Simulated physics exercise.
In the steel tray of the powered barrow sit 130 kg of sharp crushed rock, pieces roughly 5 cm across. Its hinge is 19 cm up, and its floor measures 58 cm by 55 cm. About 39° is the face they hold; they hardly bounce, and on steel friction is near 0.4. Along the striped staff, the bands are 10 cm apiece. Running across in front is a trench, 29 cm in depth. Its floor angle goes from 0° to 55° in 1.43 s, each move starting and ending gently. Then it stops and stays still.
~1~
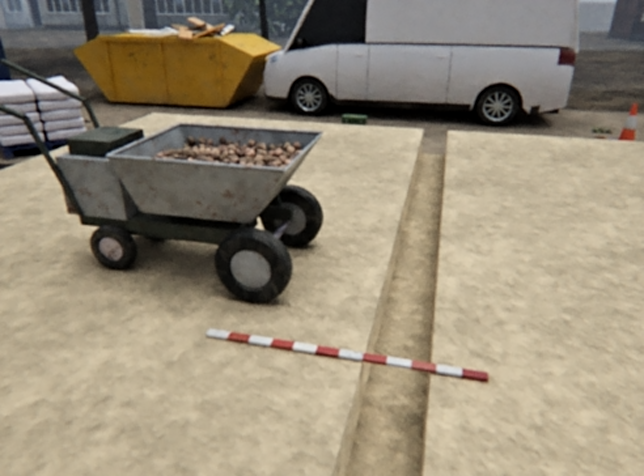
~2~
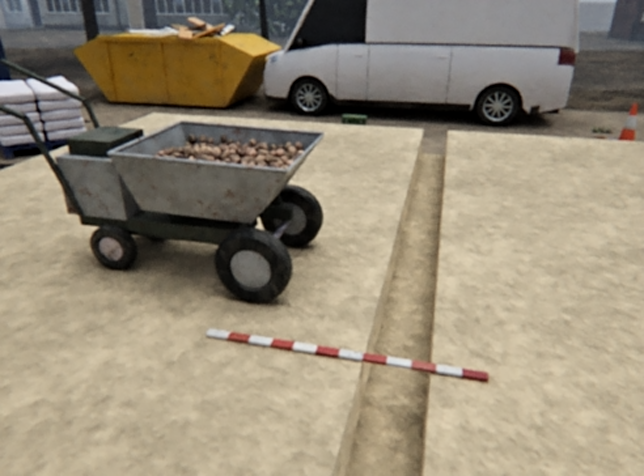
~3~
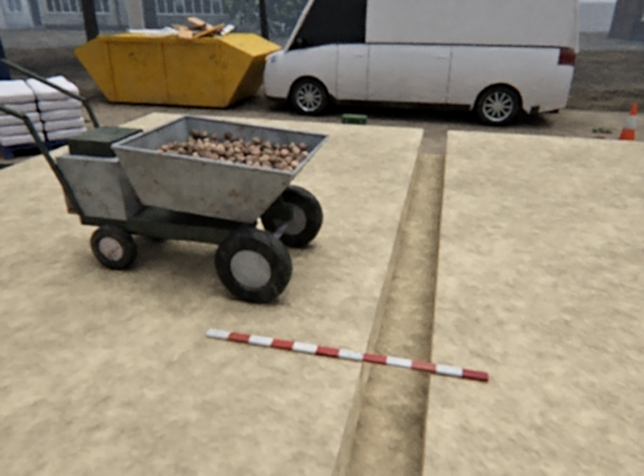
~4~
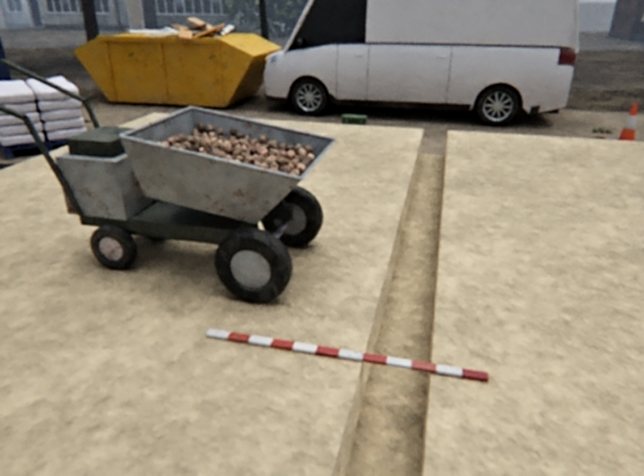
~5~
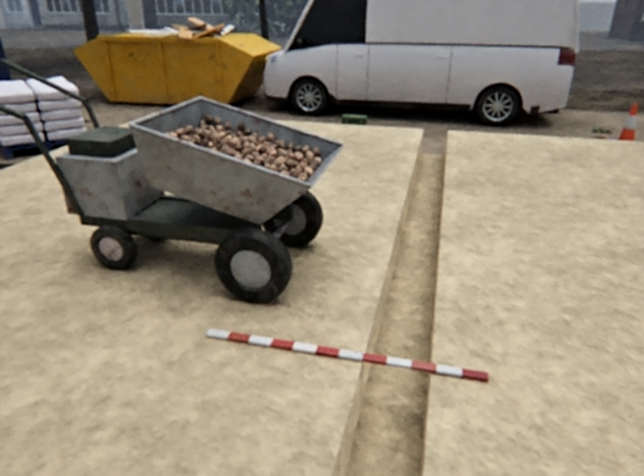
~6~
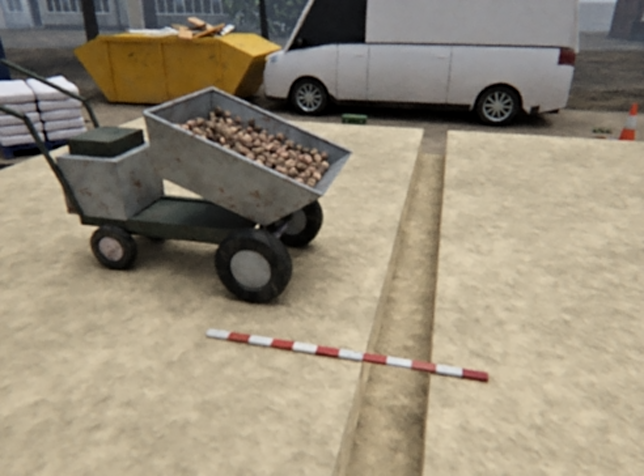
A grey metal tray of brown stones on a wheeled barrow tilting steadily steeper toward the right, beside a narrow trench.
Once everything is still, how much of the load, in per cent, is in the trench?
About 4 per cent.
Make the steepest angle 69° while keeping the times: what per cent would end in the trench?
In that case near 65 per cent.
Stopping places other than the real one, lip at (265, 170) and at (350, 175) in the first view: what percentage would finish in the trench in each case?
Roughly 0 per cent, then 0 per cent.
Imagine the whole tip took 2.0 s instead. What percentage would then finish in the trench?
That would give about 0 percent.
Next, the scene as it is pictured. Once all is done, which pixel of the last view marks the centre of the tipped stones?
(406, 332).
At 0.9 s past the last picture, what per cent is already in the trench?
By that point it's something like 0 in a hundred.
Then, 0.5 s after the last picture the floor is at 46°, 100 % in the tray; the foremost stones are at (338, 216).
Then, 0.9 s after the last picture the floor is at 55°, 100 % in the tray; the foremost stones are at (363, 224).
Then, 1.3 s after the last picture the floor is at 55°, 99 % in the tray, 1 % in the trench; the foremost stones are at (394, 270).
Then, 3.2 s after the last picture the floor is at 55°, 96 % in the tray, 4 % in the trench; the foremost stones are at (426, 333).
